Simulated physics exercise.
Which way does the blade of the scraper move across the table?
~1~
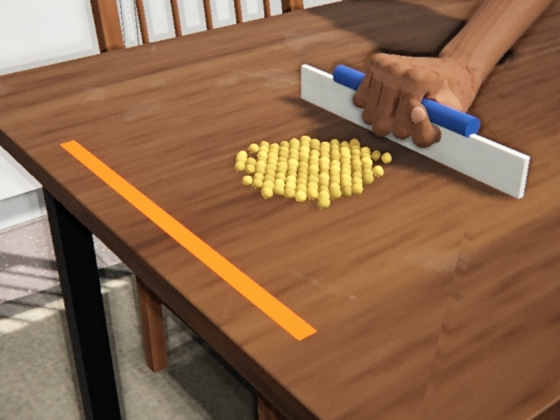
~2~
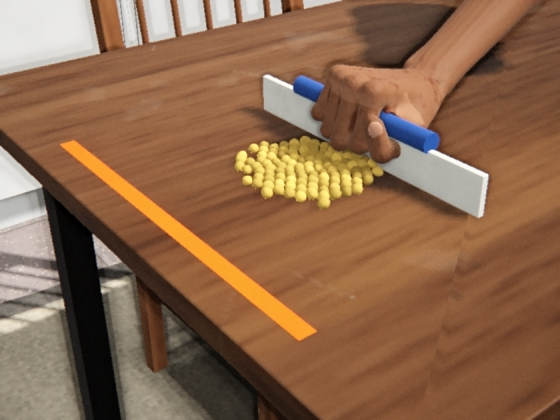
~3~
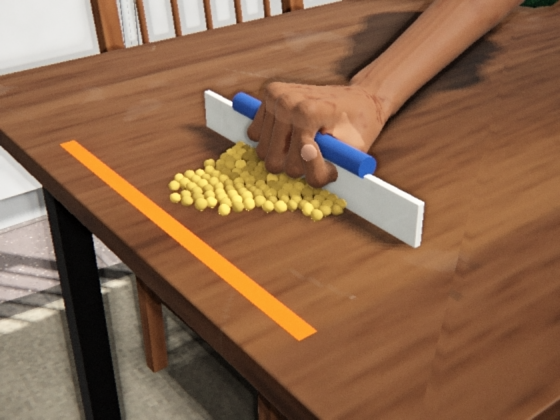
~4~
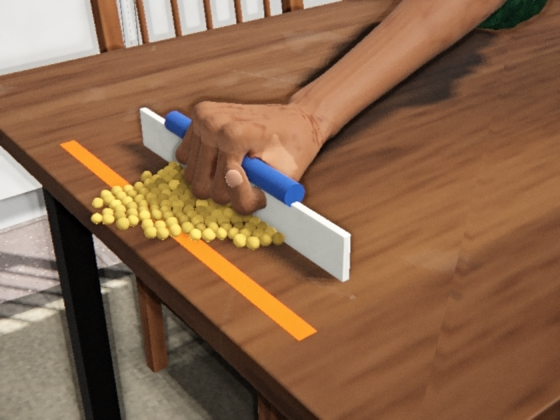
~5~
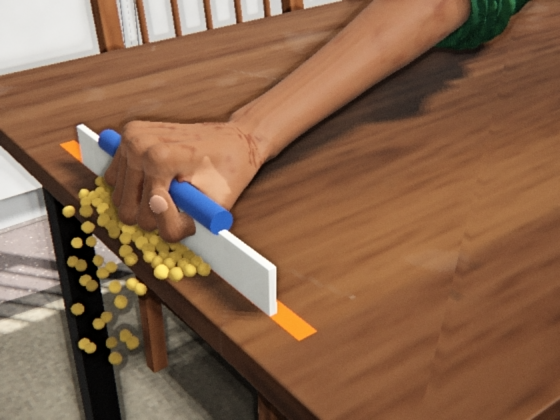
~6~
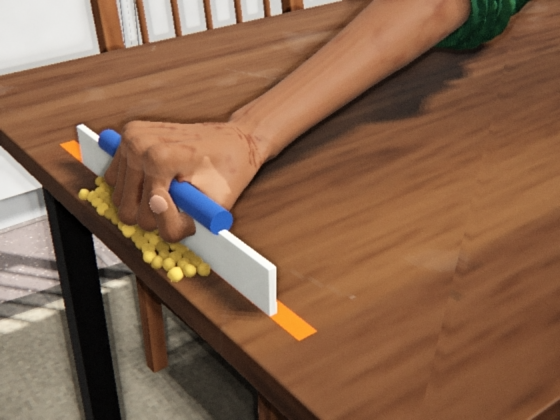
The blade moves to the left, as the viewer sees it.
